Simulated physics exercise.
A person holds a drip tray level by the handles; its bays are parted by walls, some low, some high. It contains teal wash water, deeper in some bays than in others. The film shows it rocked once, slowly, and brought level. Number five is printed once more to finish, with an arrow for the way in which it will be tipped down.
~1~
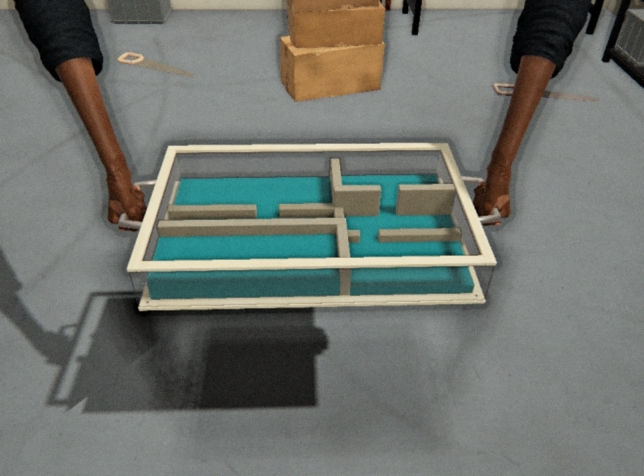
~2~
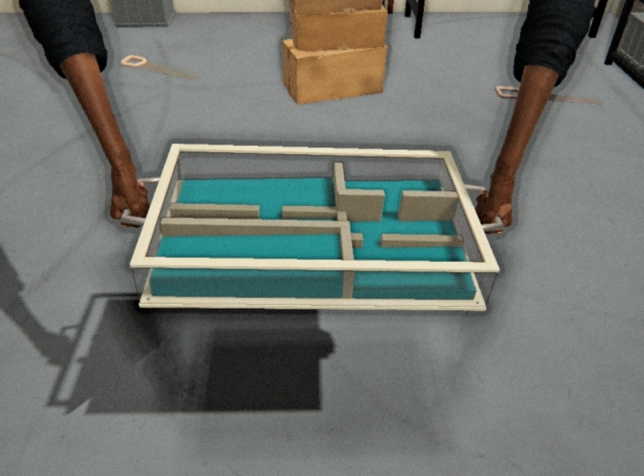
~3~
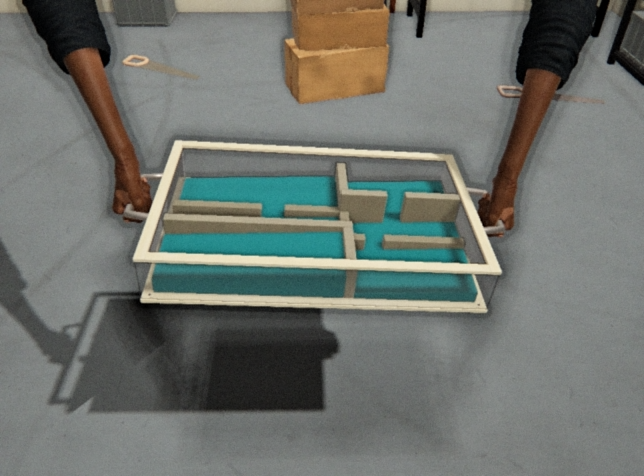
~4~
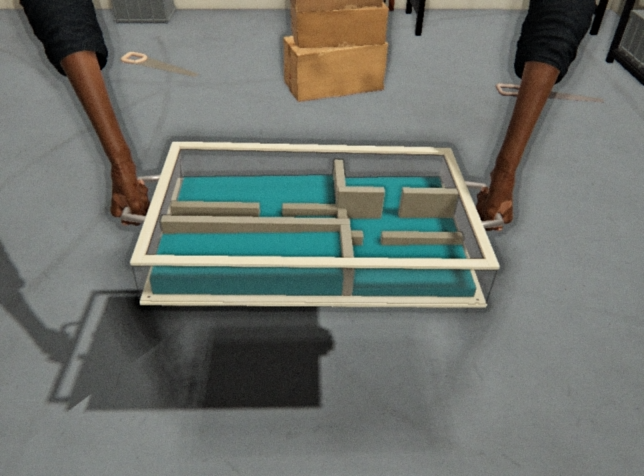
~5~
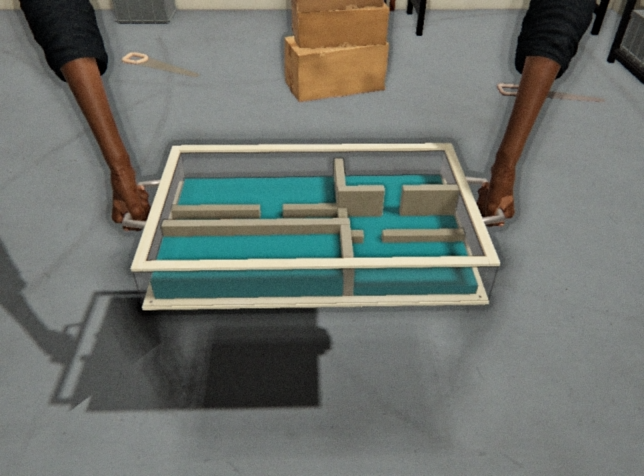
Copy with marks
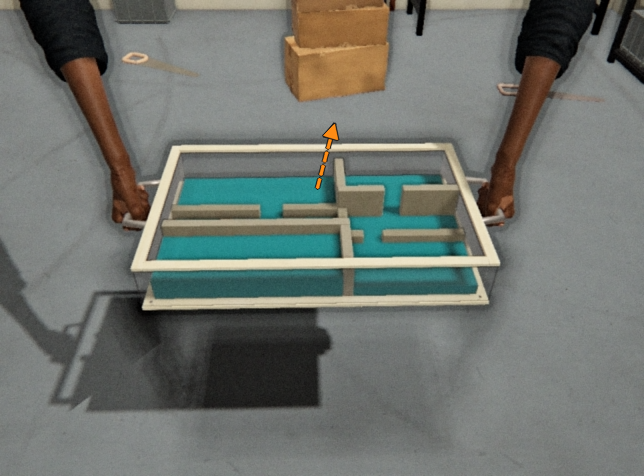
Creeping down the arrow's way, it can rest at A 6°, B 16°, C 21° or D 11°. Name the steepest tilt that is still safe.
Angle C.
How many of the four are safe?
All of the four.
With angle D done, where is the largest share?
The front left bay.
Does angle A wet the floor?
No, not at all.
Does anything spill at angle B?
No, that is safe.
The arrow ends at (333, 128).
Choosing A, nothing spills; the front left bay holds the most.
Choosing B, nothing spills; the front left bay holds the most.
Choosing C, nothing spills; the back right bay holds the most.
Choosing D, nothing spills; the front left bay holds the most.
